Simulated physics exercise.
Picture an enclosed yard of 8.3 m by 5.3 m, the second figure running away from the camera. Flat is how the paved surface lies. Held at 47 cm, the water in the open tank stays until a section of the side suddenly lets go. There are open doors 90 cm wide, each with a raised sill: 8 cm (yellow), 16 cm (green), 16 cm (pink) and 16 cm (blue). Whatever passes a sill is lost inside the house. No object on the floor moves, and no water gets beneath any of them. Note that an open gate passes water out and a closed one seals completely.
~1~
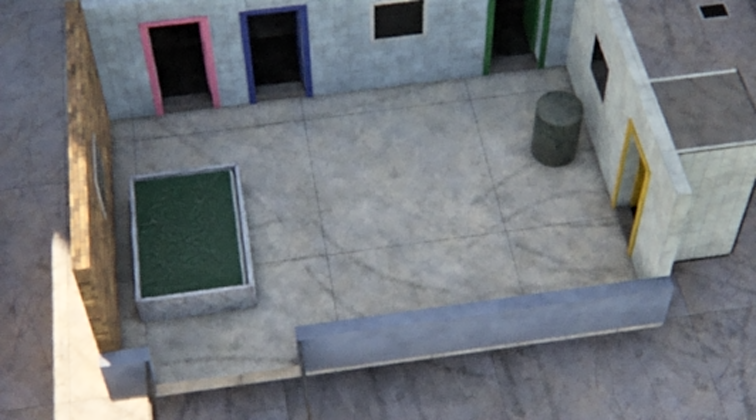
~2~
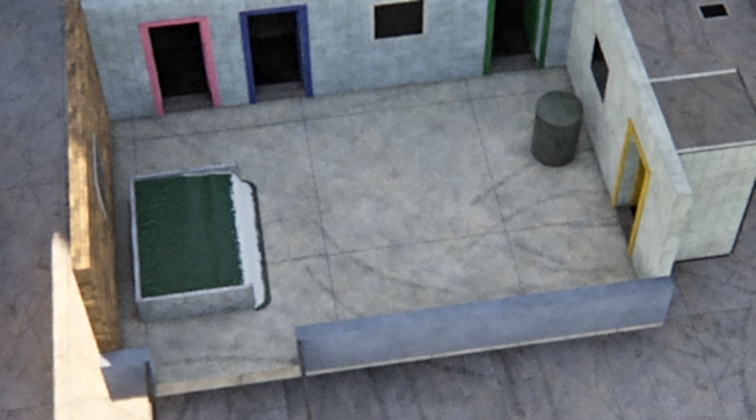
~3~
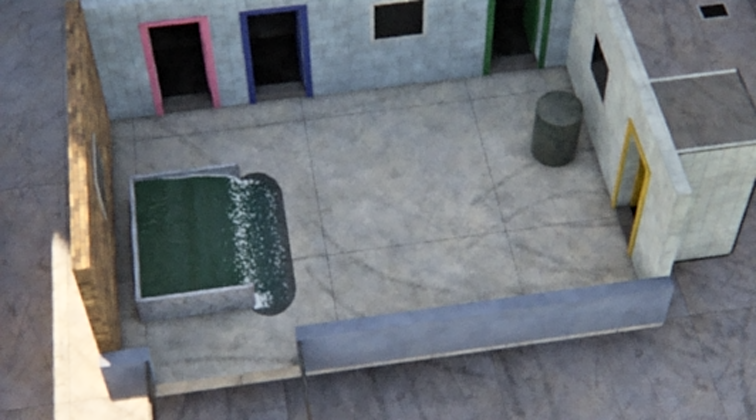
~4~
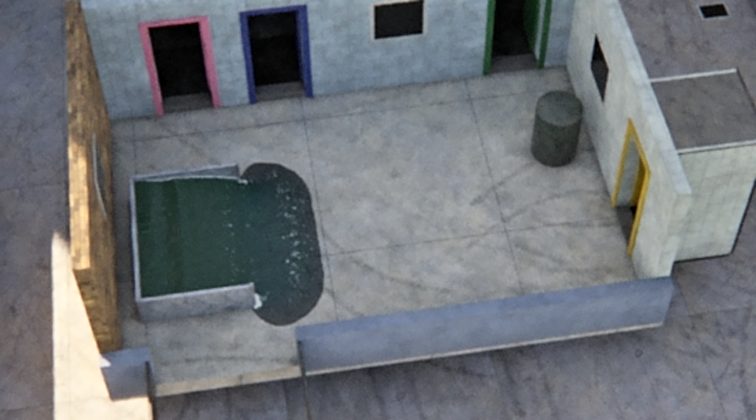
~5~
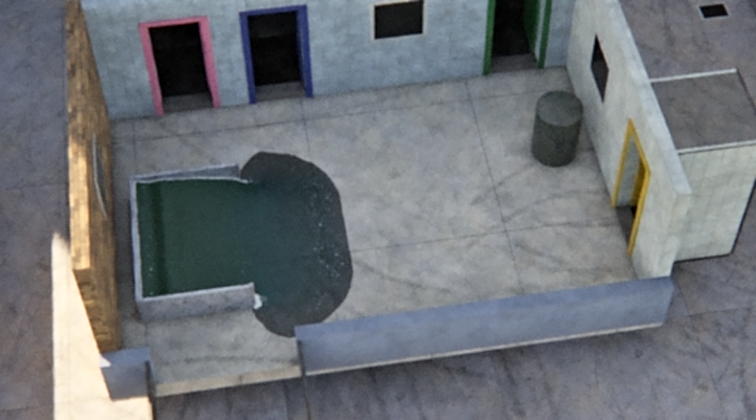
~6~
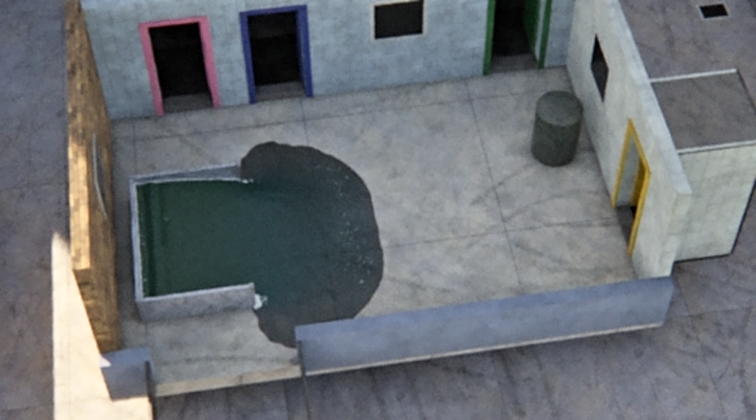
A walled, paved yard is seen from high above at an angle, with a brick wall on the left and grey floor all around. An open tank of dark green water sits at the left, with pink, blue and green doorways behind, a yellow one at the right and a grey-green cylinder near it. The tank's right side opens and water pours out, foaming, then spreads rightward in a widening dark, rounded sheet while the view stays still.
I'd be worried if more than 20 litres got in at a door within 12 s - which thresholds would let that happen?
At the end, yellow door: Beyond the allowance. Green door: Within the allowance. Pink door: Within the allowance. Blue door: Within the allowance.
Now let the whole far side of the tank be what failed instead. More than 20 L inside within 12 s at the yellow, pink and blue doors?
At yellow the amount is beneath the mark, at pink it is higher than the mark, and at blue it is beneath the mark.
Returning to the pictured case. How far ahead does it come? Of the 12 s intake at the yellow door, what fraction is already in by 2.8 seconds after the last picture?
Share by then: ~ 25 %.
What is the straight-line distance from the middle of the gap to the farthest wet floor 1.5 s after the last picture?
Roughly 5.8 metres out.
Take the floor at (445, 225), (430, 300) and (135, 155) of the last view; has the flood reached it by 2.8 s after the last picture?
First spot soaked, second soaked, third bone dry.
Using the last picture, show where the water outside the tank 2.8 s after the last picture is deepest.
Near (647, 304).
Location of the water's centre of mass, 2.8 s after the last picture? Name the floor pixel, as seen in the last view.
Pixel position near (416, 219).
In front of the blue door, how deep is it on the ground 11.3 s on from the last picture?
Roughly 4.5 centimetres.
Then, 0.7 s after the last picture water covers 35 % of the floor and is deepest (18 cm) near (264, 271); yellow door not reached, green door not reached, pink door not reached, blue door not reached.
Then, 1.5 s after the last picture water covers 60 % of the floor and is deepest (14 cm) near (534, 158); yellow door not reached, green door not reached, pink door not reached, blue door not reached.
Then, 2.8 s after the last picture water covers 75 % of the floor and is deepest (28 cm) near (647, 304); yellow door 16 cm at the sill, 22 L in, green door 7 cm at the sill, 0 L in, pink door not reached, blue door 2 cm at the sill, 0 L in.
Then, 6.3 s after the last picture water covers 75 % of the floor and is deepest (12 cm) near (558, 70); yellow door 9 cm at the sill, 91 L in, green door 9 cm at the sill, 1 L in, pink door not reached, blue door 2 cm at the sill, 0 L in.
Then, 11.3 s after the last picture water covers 90 % of the floor and is deepest (10 cm) near (112, 132); yellow door 5 cm at the sill, 93 L in, green door 5 cm at the sill, 1 L in, pink door 4 cm at the sill, 0 L in, blue door 4 cm at the sill, 0 L in.
